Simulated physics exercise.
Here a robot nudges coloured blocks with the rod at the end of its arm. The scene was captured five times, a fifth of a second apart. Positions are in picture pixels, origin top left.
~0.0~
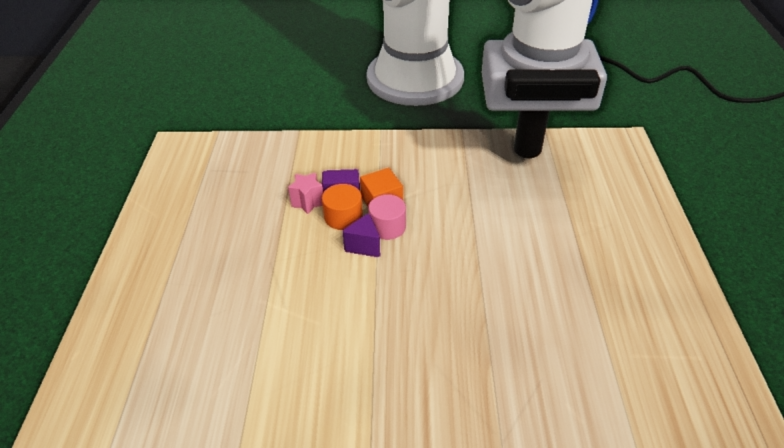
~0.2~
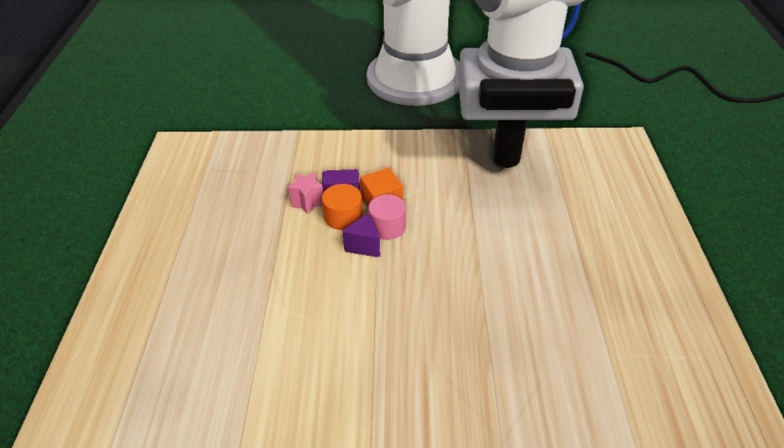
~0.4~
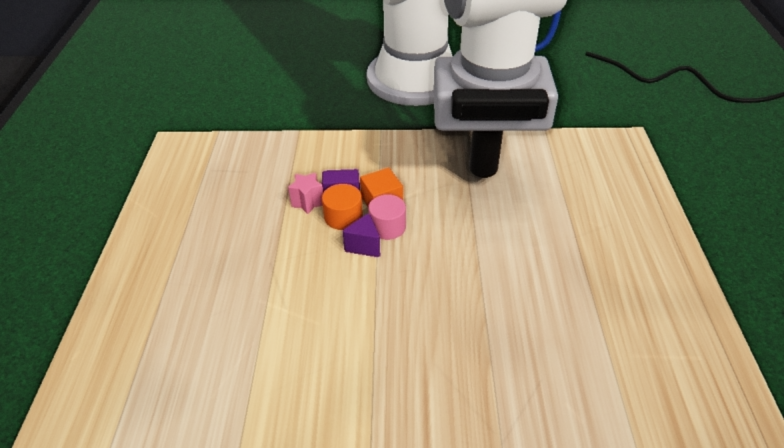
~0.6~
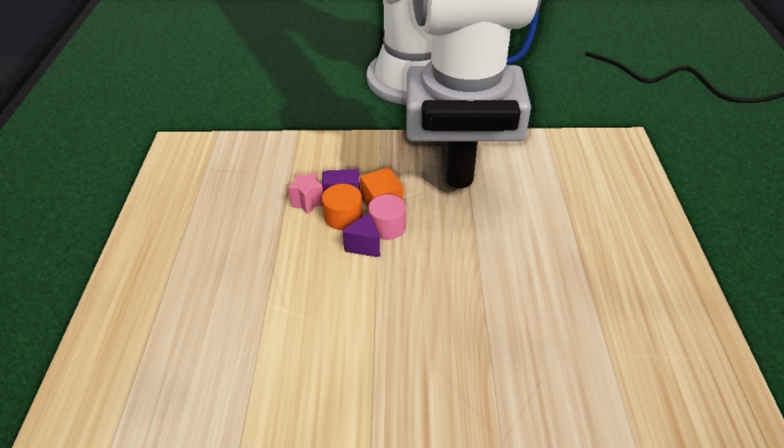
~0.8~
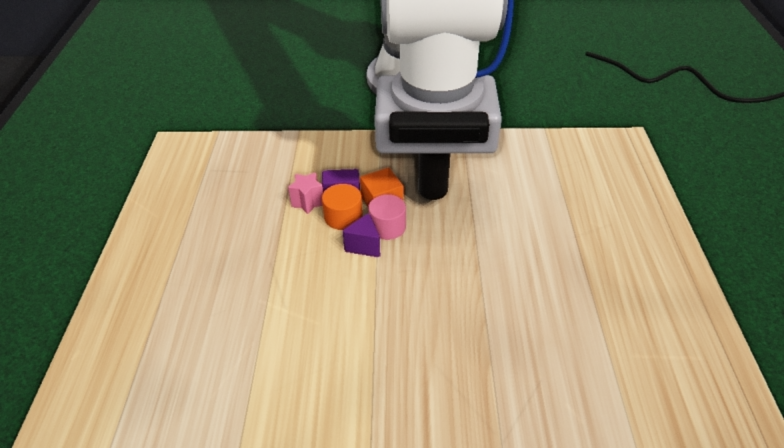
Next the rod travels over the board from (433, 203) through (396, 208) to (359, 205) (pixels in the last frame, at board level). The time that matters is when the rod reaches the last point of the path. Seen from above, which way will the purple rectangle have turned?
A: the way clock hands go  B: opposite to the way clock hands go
B (opposite to the way clock hands go)
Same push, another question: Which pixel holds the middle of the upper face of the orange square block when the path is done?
By then it is at (340, 168).
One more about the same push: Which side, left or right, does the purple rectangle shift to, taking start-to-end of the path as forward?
The shift is rightward.
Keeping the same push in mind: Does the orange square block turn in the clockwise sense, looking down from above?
Answer: Yes.
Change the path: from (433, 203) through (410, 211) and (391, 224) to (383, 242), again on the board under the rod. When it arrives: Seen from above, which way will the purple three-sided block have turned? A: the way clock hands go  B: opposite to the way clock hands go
B: Opposite to the way clock hands go.
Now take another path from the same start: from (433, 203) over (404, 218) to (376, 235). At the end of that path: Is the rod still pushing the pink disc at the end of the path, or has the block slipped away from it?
At that point it is up front.
What follows on the original path. Halfway along, rod (395, 196); purple rectangle (331, 170), turned 25° anticlockwise; orange disc (333, 196); orange square block (366, 176), turned 35° clockwise; pink disc (381, 208).
At the end, rod (358, 193); purple rectangle (317, 159), turned 35° anticlockwise; orange disc (327, 197); orange square block (340, 168), turned 80° clockwise; pink disc (373, 210).
